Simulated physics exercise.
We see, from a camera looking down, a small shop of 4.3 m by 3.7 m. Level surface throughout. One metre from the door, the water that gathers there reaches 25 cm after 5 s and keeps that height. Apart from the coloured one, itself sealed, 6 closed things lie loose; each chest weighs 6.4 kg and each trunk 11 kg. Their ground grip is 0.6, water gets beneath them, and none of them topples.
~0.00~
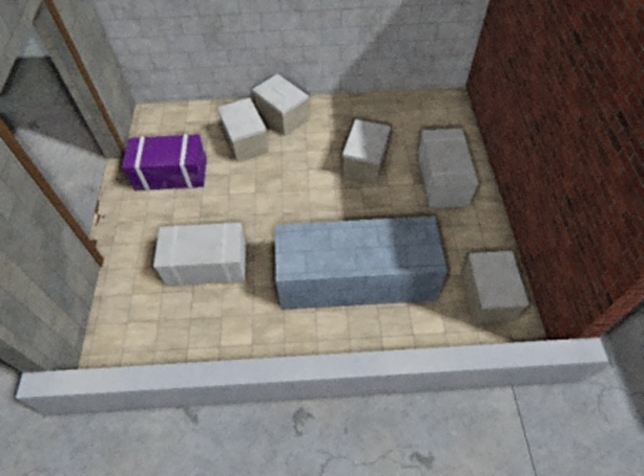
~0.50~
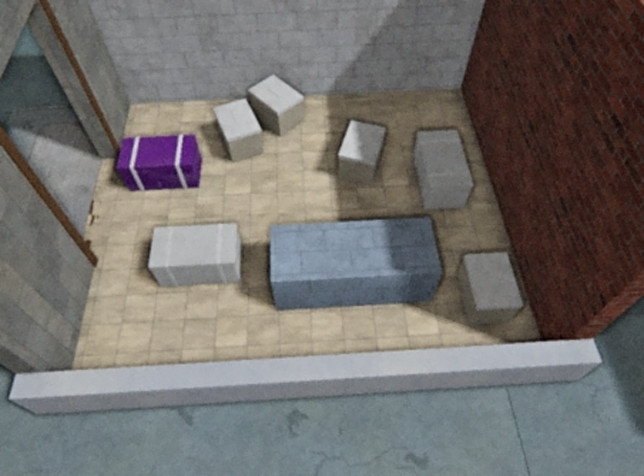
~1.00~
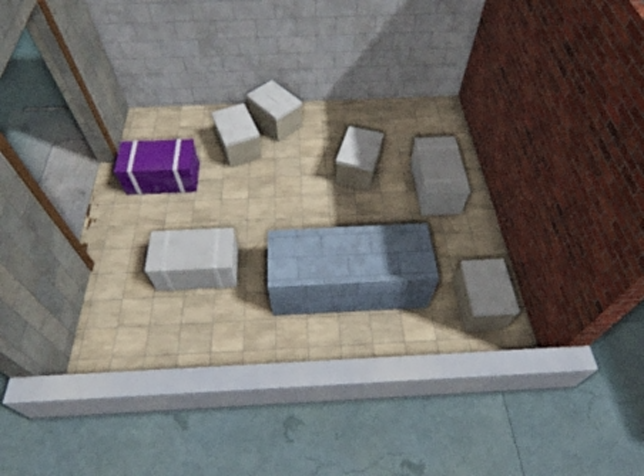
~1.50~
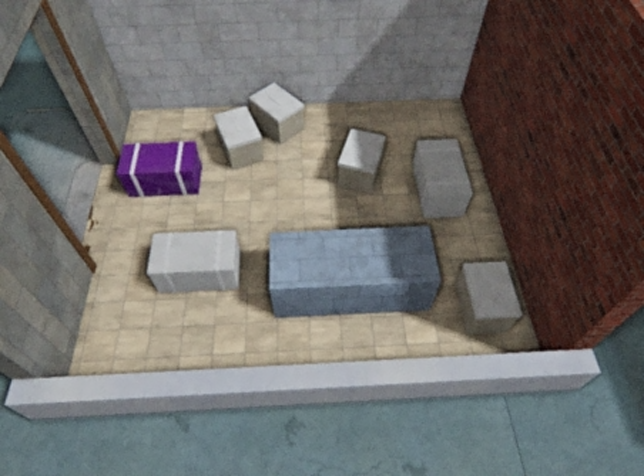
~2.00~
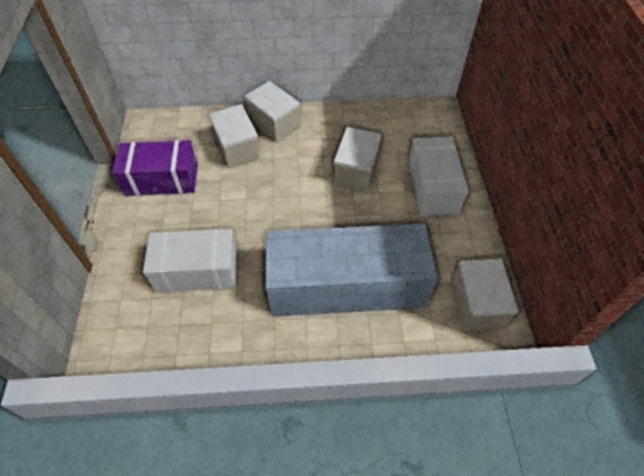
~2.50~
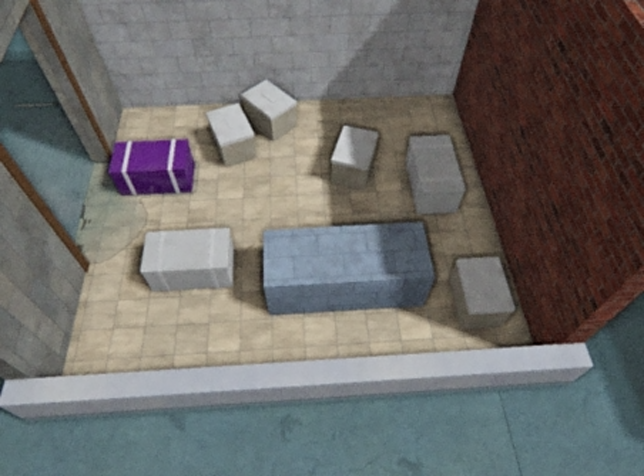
Small walled room with a purple trunk and pale blocks standing still, a thin patch of water spreading in at the left doorway.
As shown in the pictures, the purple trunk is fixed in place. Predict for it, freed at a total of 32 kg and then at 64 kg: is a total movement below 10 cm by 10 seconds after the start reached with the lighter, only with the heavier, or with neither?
Only with the heavier.
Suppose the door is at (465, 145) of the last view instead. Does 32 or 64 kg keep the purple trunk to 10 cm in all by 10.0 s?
Then no mass works.
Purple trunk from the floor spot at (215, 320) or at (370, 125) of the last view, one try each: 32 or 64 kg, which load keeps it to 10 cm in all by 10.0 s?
For the first spot only the heavier suffices, for the second only the heavier suffices.
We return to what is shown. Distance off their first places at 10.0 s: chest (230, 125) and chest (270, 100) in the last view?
30 cm, 140 cm.
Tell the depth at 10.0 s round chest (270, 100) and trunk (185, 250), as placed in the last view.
Depths: Near 9 cm, then near 13 cm.
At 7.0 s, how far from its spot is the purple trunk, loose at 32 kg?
It would be some 80 cm from its spot.
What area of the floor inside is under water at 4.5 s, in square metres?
At that time the wet patch spans about 5.5 m2.
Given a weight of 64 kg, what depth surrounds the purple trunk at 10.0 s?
About 8 cm.
After 3.5 s the purple trunk would be 0 cm from its start with 32 kg and 0 cm from its start with 64 kg; 5 cm of water round it then.
After 4.5 s the purple trunk would be 10 cm from its start with 32 kg and 0 cm from its start with 64 kg; 6 cm of water round it then.
After 7.0 s the purple trunk would be 80 cm from its start with 32 kg and 0 cm from its start with 64 kg; 7 cm of water round it then.
After 10.0 s the purple trunk would be 146 cm from its start with 32 kg and 0 cm from its start with 64 kg; 8 cm of water round it then.
